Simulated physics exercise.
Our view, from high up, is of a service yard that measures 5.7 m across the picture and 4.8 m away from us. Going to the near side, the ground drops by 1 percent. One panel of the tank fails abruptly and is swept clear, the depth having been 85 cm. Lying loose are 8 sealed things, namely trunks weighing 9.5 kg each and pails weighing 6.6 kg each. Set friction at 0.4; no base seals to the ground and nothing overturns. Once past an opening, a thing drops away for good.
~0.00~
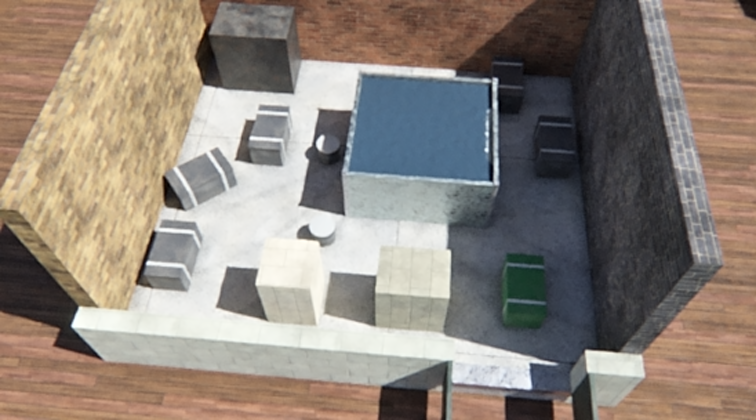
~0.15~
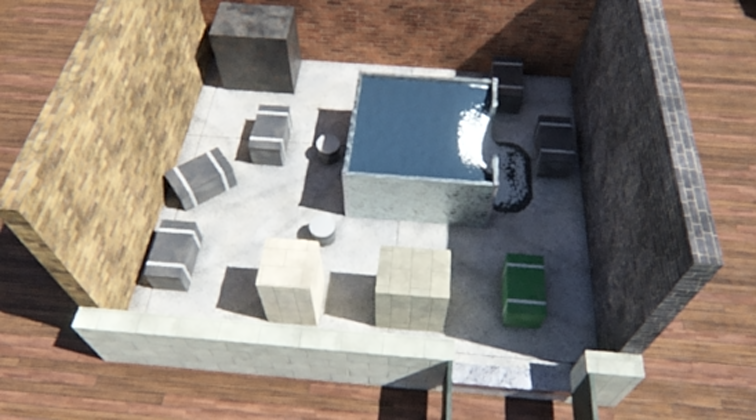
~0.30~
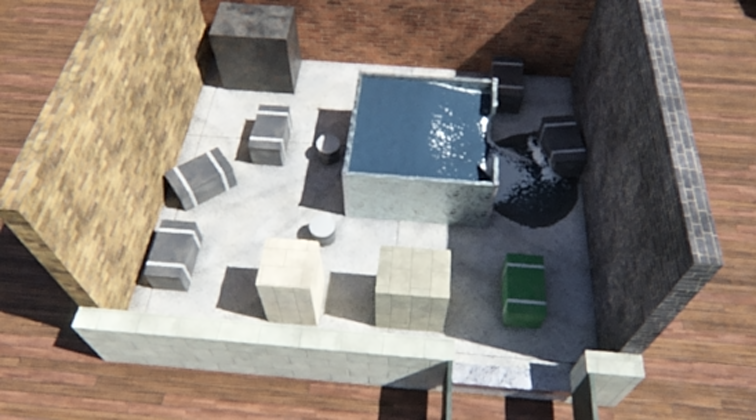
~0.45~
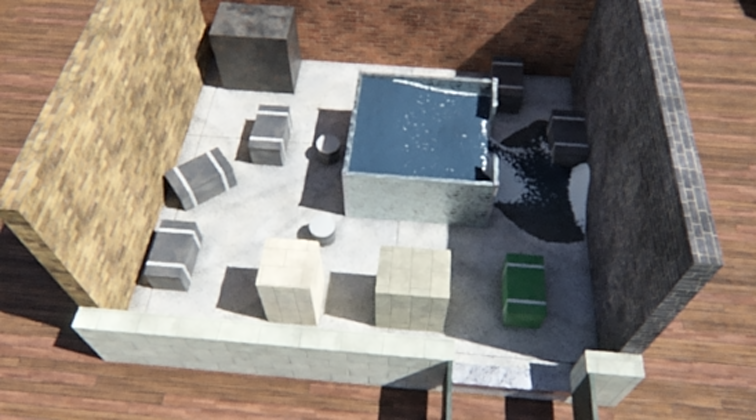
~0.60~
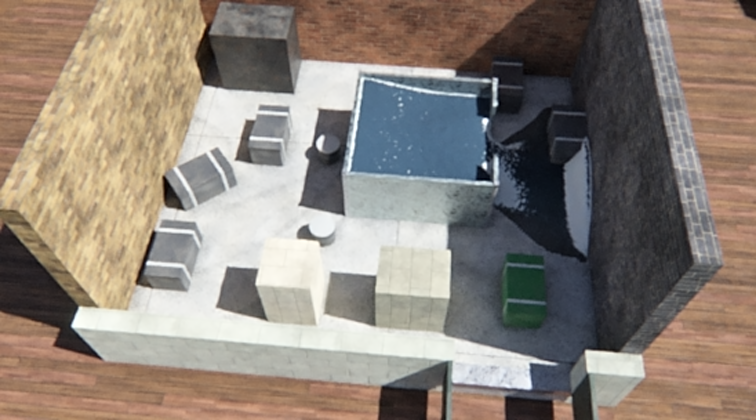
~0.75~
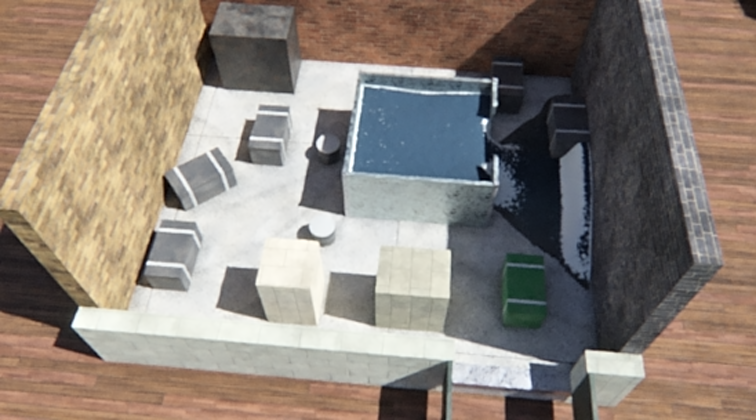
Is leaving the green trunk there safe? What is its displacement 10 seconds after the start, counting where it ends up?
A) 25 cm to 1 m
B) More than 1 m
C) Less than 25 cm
(A) 25 cm to 1 m.
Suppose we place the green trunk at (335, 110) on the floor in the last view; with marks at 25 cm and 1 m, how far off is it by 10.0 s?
From that spot, it is pushed far off.
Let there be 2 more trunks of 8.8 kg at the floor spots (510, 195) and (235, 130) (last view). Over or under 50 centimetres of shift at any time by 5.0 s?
In the order asked: Clear of the mark; clear of the mark.
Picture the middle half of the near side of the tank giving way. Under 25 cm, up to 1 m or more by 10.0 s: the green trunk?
Note: Green trunk displaced a long way.
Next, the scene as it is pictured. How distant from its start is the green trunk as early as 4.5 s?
By then it has shifted roughly 80 cm.
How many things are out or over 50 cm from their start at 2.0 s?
3 in all.
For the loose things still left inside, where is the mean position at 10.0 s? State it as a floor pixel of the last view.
It sits at about (282, 251).
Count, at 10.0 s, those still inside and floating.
I'd say 6 of them.
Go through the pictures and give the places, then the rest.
The first frame shows the green trunk at (526, 283), on the bottom; water covers 3.1 m2; 0 of 8 have shifted.
The second frame shows the green trunk at (526, 283), on the bottom; 3.7 m2 under water; 0 of 8 have shifted.
The third frame shows the green trunk at (526, 283), on the bottom; water covers 4.4 m2; 1 of 8 have shifted.
The fourth frame shows the green trunk at (526, 283), on the bottom; 5.1 m2 under water; 1 of 8 have shifted.
The fifth frame shows the green trunk at (526, 283) rests on the ground; water covers 5.4 m2; 1 of 8 have shifted.
The sixth frame shows the green trunk at (526, 283) rests on the ground; 5.7 m2 under water; 1 of 8 have shifted.
After 2.0 s the green trunk is near (465, 281), 0.7 m from its start, aground; 0 of 8 are out; 1 afloat.
After 4.5 s the green trunk is near (465, 281), 0.7 m from its start, aground; 0 of 8 are out; 2 afloat.
After 7.0 s the green trunk is near (465, 281), 0.7 m from its start, aground; 0 of 8 are out; 5 afloat.
After 10.0 s the green trunk is near (479, 287), 0.6 m from its start, afloat; 0 of 8 are out; 6 afloat.
